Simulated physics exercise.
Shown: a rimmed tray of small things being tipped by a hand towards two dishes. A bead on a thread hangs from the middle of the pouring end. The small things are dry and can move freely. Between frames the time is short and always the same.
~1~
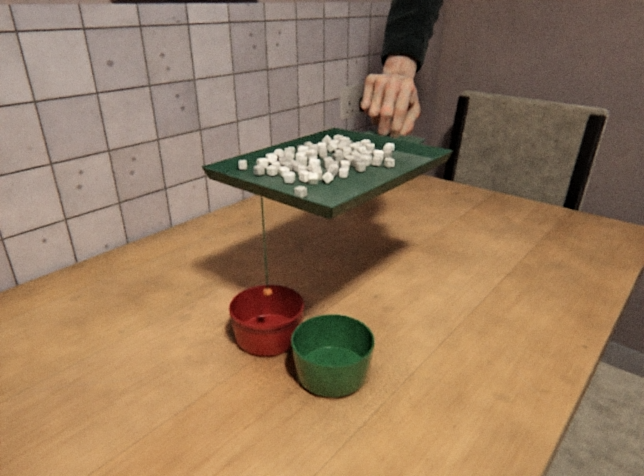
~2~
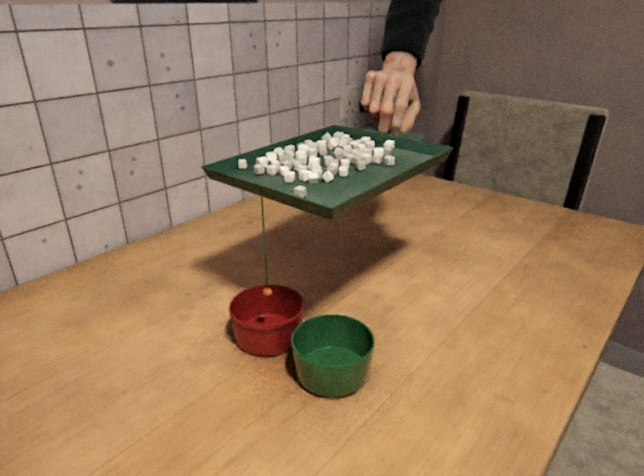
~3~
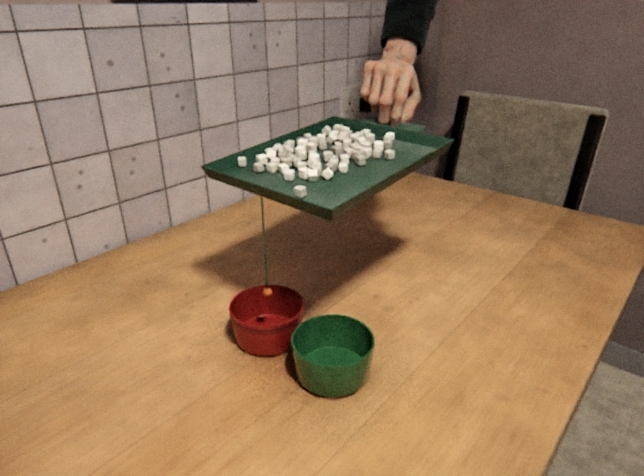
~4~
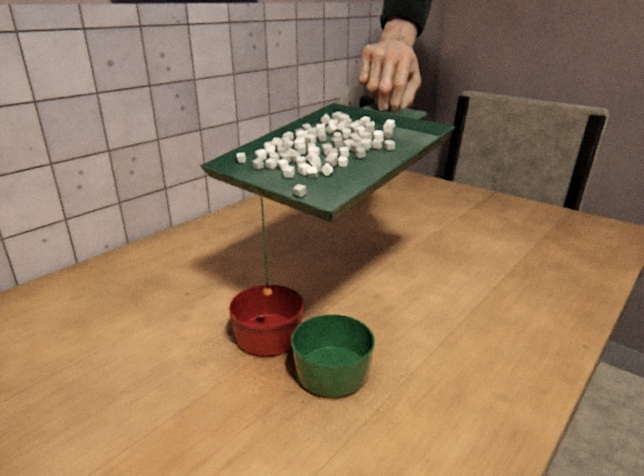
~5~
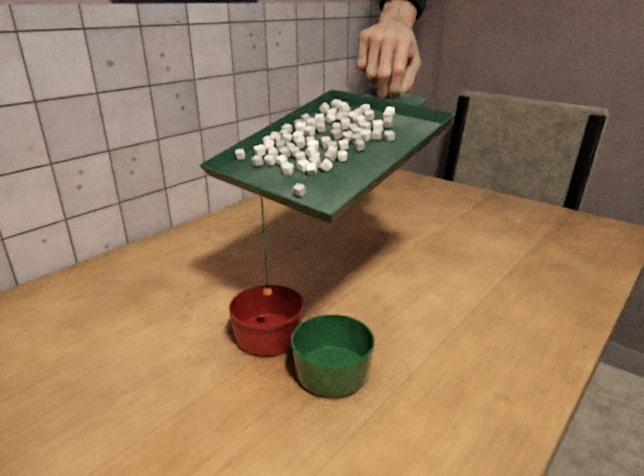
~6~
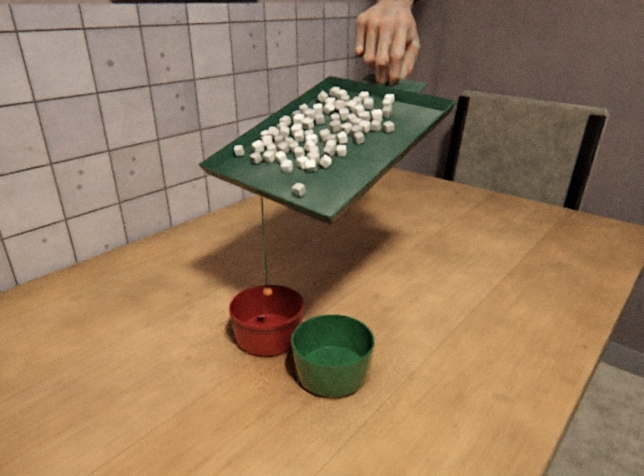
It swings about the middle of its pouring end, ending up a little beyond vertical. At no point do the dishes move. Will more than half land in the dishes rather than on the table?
No.
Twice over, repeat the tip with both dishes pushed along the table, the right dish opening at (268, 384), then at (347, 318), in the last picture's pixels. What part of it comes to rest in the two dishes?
Trial 1: 20 percent; trial 2: 0 percent.
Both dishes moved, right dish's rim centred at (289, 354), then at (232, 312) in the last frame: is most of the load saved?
First the larger part, then less than half.
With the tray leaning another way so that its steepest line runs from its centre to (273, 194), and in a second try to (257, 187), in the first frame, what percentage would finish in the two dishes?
About 10 and 10 percent.
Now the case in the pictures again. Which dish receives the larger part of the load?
It's the one placed right that wins here.
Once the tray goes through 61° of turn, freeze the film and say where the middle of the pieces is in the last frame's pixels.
(274, 182).
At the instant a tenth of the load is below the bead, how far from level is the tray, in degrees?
Roughly 70 degrees of tilt.
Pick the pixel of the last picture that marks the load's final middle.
At about (271, 392), give or take.
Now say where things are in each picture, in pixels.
The first frame shows corners of the pouring end near (208, 166) and (331, 204), level; middle of the load near (328, 162), sugar cubes; left dish near (240, 335); right dish near (306, 374); bead on its thread near (268, 292).
The second frame shows corners of the pouring end near (208, 166) and (331, 205), level; middle of the load near (328, 161).
The third frame shows corners of the pouring end near (208, 165) and (330, 206), tipped barely, lowest at the right corner; middle of the load near (328, 156).
The fourth frame shows corners of the pouring end near (207, 165) and (330, 208), tipped a little, lowest at the right corner; middle of the load near (327, 149).
The fifth frame shows corners of the pouring end near (206, 164) and (330, 210), tipped a little, lowest at the right corner; middle of the load near (327, 142).
The sixth frame shows corners of the pouring end near (205, 163) and (329, 212), tipped clearly, lowest at the right corner; middle of the load near (325, 135); left dish near (240, 335); right dish near (306, 374).
Shortly afterwards, tray tipped steeply; the bulk on the tray; a little in the air.
Next, tray tipped right over; near a third on the tray; a little in the right dish; near a third outside both; a little in the air.
Some moments later, tray tipped past a quarter turn; near a quarter in the right dish; only a few in the left dish; near two thirds outside both.
In the end, tray tipped past a quarter turn; near a quarter in the right dish; only a few in the left dish; near two thirds outside both.
